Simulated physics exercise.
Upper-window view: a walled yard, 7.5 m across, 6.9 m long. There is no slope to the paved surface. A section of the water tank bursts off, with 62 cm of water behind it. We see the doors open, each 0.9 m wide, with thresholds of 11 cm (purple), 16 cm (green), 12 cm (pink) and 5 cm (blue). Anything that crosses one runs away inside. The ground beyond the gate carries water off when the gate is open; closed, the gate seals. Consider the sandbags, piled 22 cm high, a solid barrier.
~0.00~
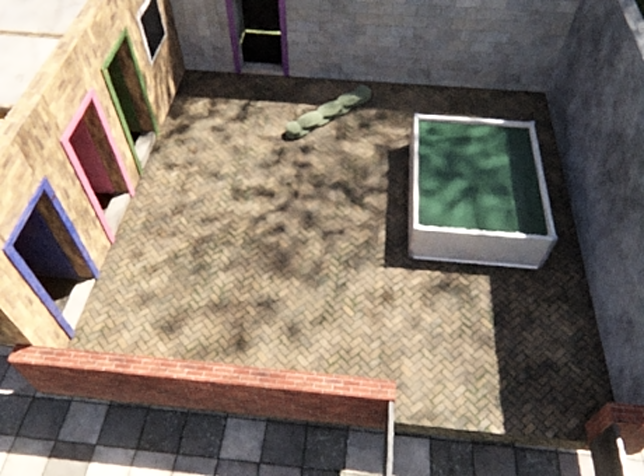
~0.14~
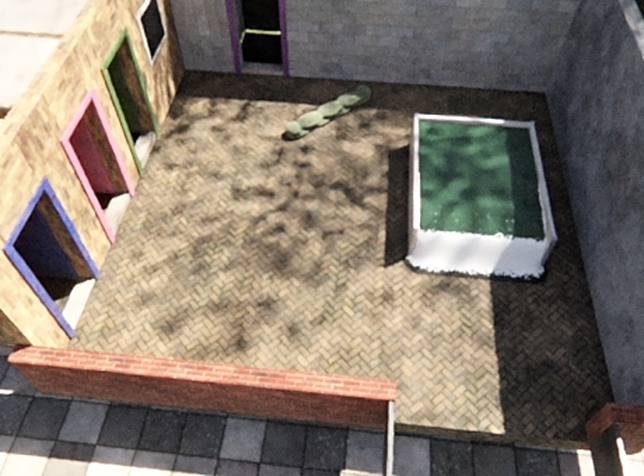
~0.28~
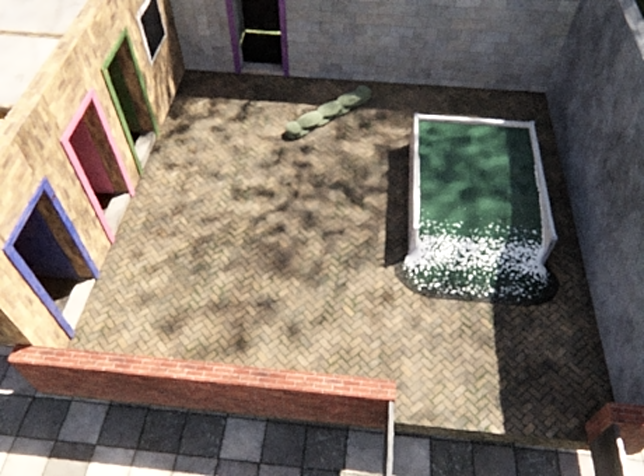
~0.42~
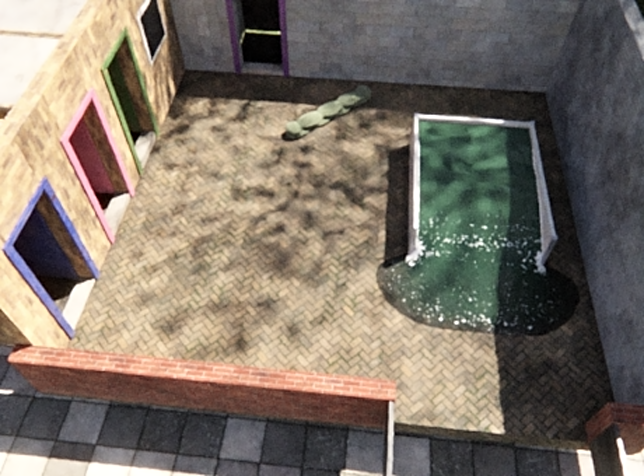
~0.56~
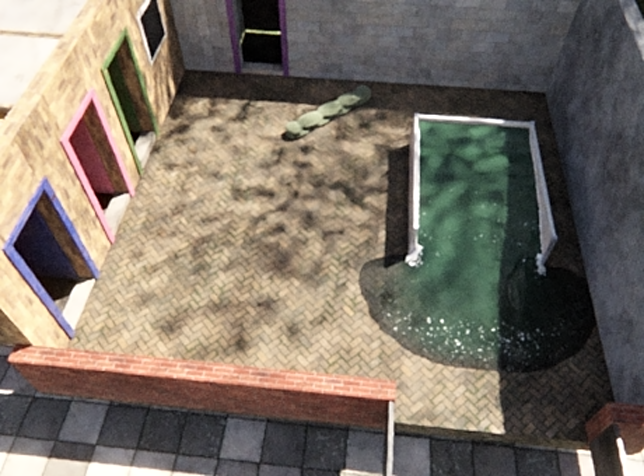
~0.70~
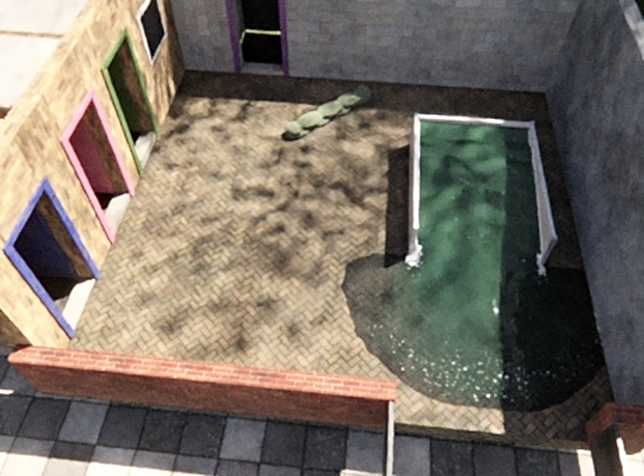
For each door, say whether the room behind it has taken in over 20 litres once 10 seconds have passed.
My prediction: Purple door: Within the limit, green door: Within the limit, pink door: Within the limit, blue door: Past the limit.
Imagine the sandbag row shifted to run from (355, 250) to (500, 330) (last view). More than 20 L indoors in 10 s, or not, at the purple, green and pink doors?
Doors: Purple stays under / green stays under / pink stays under.
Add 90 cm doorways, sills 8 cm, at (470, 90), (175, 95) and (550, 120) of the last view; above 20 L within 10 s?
Note, doorways in listed order: Stays short, stays short, stays short.
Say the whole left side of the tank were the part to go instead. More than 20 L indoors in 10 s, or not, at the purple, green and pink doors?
Result: Purple limit not passed, green limit passed, pink limit passed.
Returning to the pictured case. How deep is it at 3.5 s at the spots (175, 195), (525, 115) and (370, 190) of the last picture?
Listed order: 0 / 0 / 0 cm.
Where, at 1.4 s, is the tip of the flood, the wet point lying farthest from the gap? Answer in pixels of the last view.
Around pixel (306, 395).
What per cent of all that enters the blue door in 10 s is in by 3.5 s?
About 0%.
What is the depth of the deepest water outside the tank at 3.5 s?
Depth: Approx. 20 cm.
After 1.4 s water covers 20 % of the floor and is deepest (31 cm) near (613, 426); purple door not reached, green door not reached, pink door not reached, blue door not reached.
After 2.2 s water covers 25 % of the floor and is deepest (36 cm) near (613, 426); purple door not reached, green door not reached, pink door not reached, blue door not reached.
After 3.5 s water covers 30 % of the floor and is deepest (20 cm) near (598, 425); purple door not reached, green door not reached, pink door not reached, blue door 3 cm at the sill, 0 L in.
After 6.0 s water covers 45 % of the floor and is deepest (9 cm) near (415, 406); purple door not reached, green door 1 cm at the sill, 0 L in, pink door 5 cm at the sill, 0 L in, blue door 8 cm at the sill, 31 L in.
After 10.0 s water covers 65 % of the floor and is deepest (4 cm) near (96, 374); purple door not reached, green door 2 cm at the sill, 0 L in, pink door 3 cm at the sill, 0 L in, blue door 3 cm at the sill, 38 L in.
